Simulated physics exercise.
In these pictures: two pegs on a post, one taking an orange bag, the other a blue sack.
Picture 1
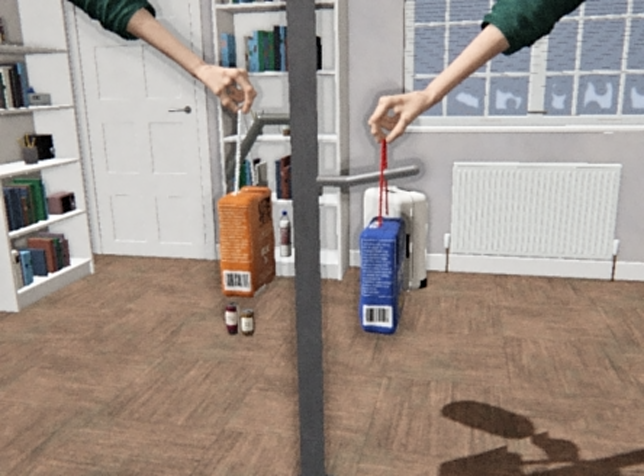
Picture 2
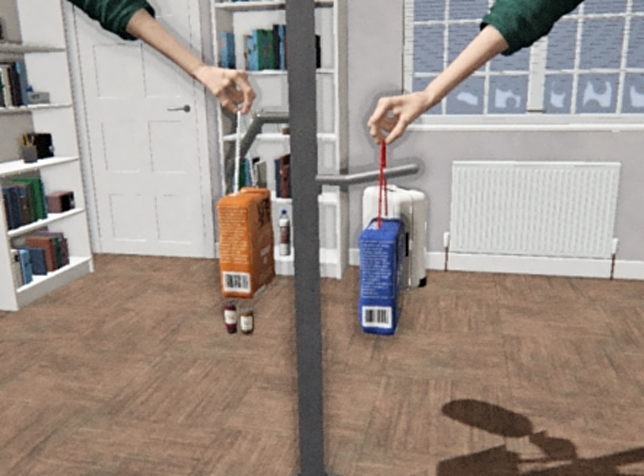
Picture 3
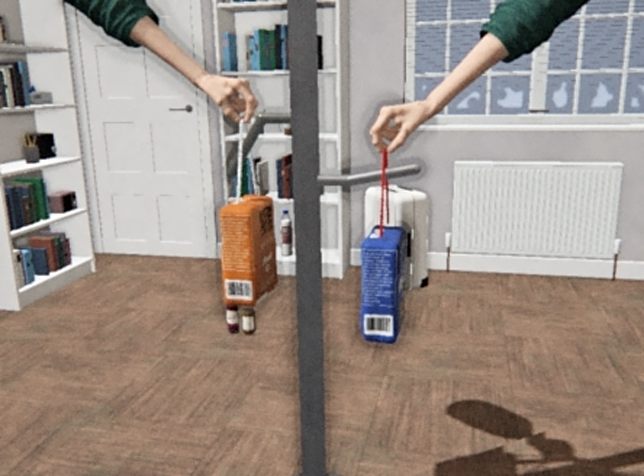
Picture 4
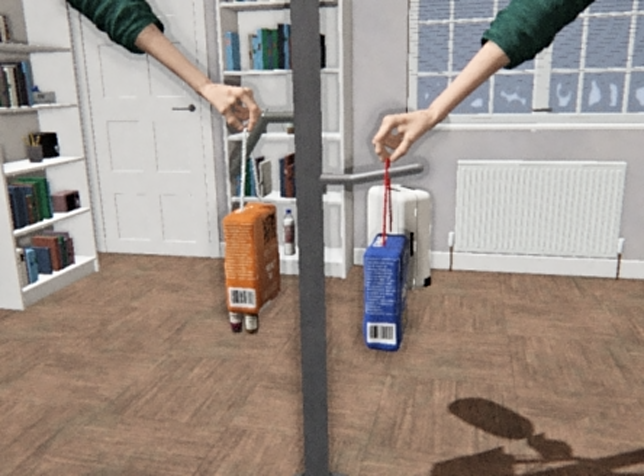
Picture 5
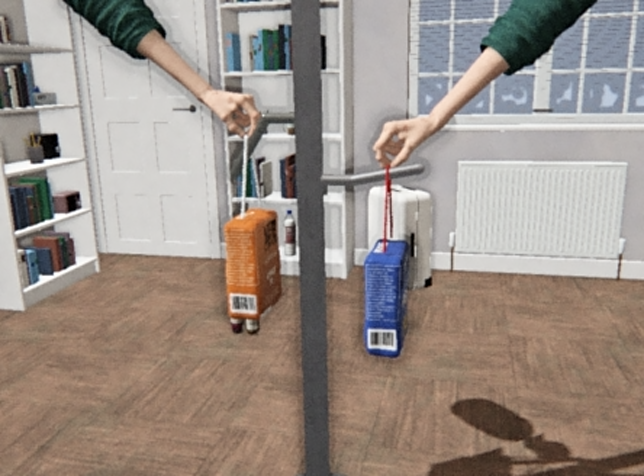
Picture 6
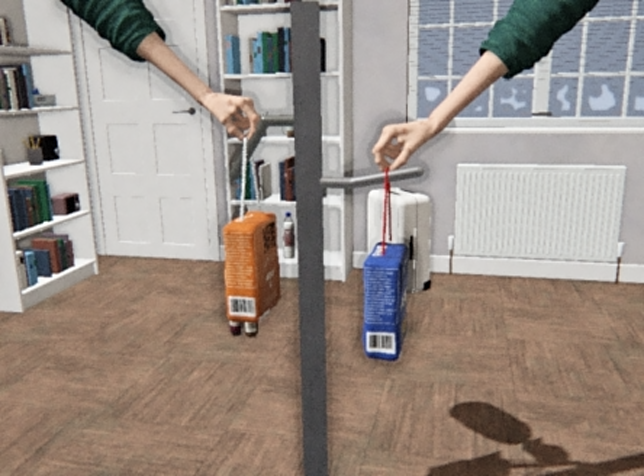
At the start, two hands in green sleeves hold an orange bag by a white cord and a blue sack by a red cord, beside pegs on either side of a grey post. Both hands then lower slightly, and the bags sink a short way together, barely moving by the end, with fingers still on the cords.
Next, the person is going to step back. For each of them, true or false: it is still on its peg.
Orange bag: False. Blue sack: True.
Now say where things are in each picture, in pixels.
Orange bag (249, 241); blue sack (383, 273); left peg tip (231, 174); right peg tip (414, 170), in the first frame.
Orange bag (248, 242); blue sack (383, 274), in the second frame.
Orange bag (250, 250); blue sack (384, 282), in the third frame.
Orange bag (254, 257); blue sack (387, 290), in the fourth frame.
Orange bag (255, 263); blue sack (388, 296), in the fifth frame.
Orange bag (254, 266); blue sack (387, 299); left peg tip (234, 175), sloping steeply down; right peg tip (418, 171), pointing up, in the sixth frame.
Then, 0.44 s after the last picture, orange bag on the floor; blue sack hanging near (385, 301).
Then, 0.80 s after the last picture, orange bag on the floor; blue sack hanging near (382, 302).
At rest, orange bag on the floor; blue sack hanging near (383, 302). The orange bag drops to the floor and the blue sack remains on its peg.
